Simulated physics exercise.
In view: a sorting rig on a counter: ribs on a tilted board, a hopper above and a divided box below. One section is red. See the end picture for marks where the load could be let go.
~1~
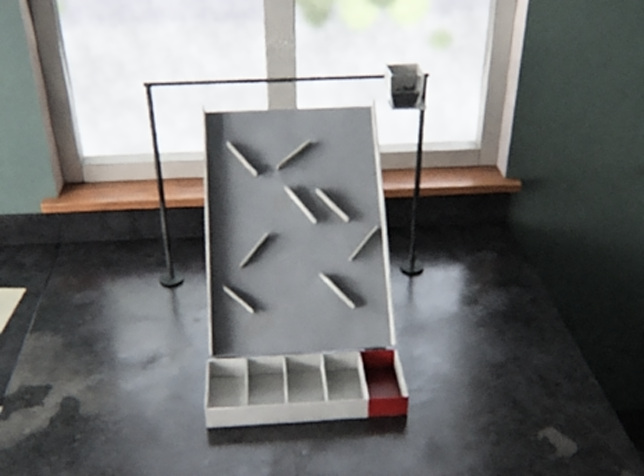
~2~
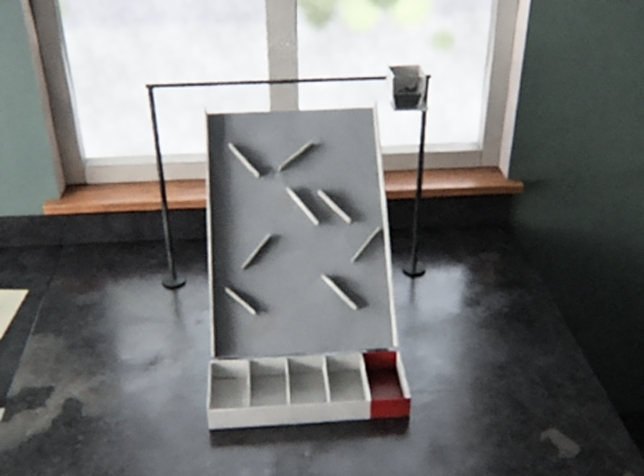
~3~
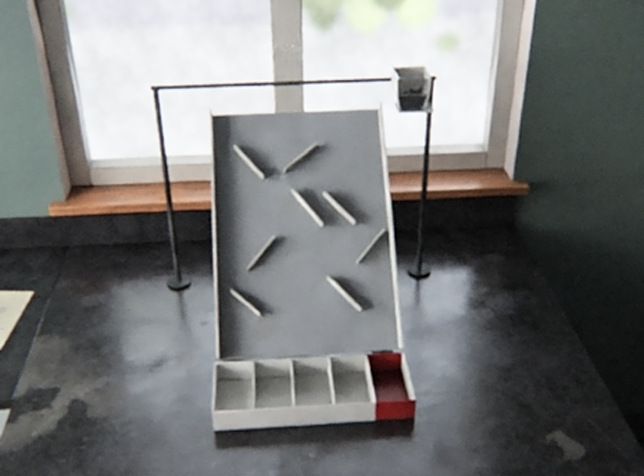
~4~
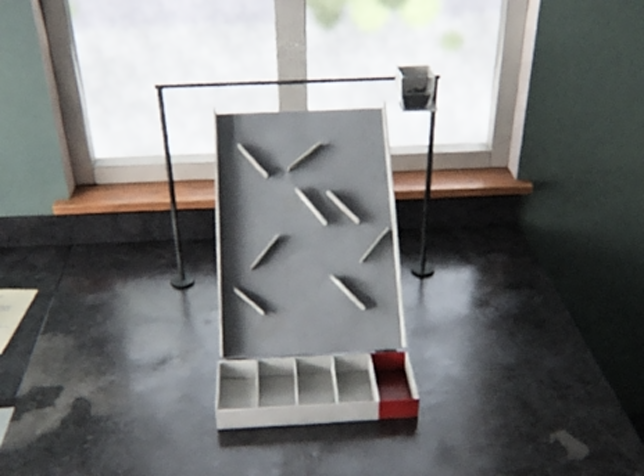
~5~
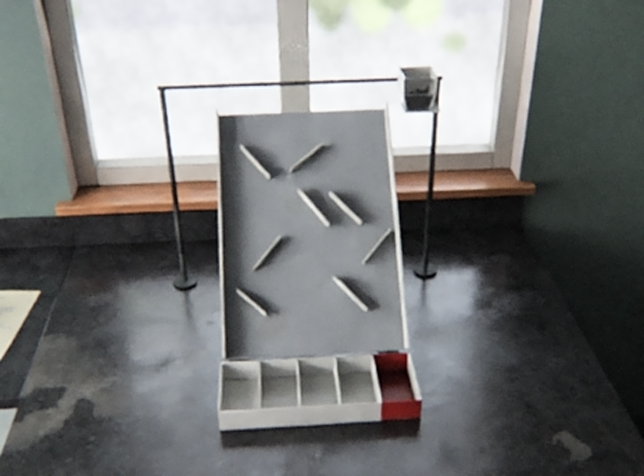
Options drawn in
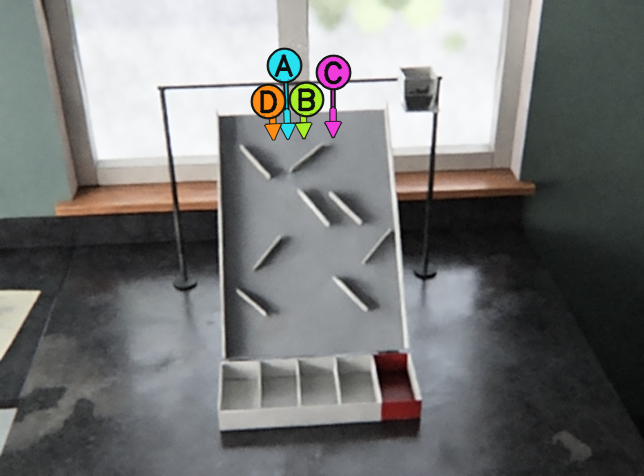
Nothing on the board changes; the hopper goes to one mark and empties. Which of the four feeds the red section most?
C.
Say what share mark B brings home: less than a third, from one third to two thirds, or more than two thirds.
Less than a third.
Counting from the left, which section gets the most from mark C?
The fifth.
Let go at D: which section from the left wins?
It is the third one.
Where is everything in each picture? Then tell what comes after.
In the first frame, hopper near (403, 100), black beans, door shut.
In the second frame, ribs (229, 143) to (258, 175), (280, 167) to (312, 141), (287, 187) to (318, 222).
In the third frame, ribs (324, 191) to (356, 222), (247, 269) to (274, 236), (358, 261) to (384, 228).
In the fourth frame, ribs (235, 289) to (263, 312), (331, 275) to (365, 308).
In the fifth frame, red section near (401, 409), number 5 of 5 from the left.
On the marked copy, mark A meets the board at (287, 133); mark B meets the board at (303, 132); mark C meets the board at (333, 131); mark D meets the board at (273, 134).
Choosing A, none at all in the red section, the bulk in other sections, close to a quarter held on the board.
Choosing B, only a few in the red section, close to two thirds in other sections, close to a third held on the board.
Choosing C, the bulk in the red section, a small share in other sections, a small share held on the board.
Choosing D, none at all in the red section, all but a few in other sections, a small share held on the board.
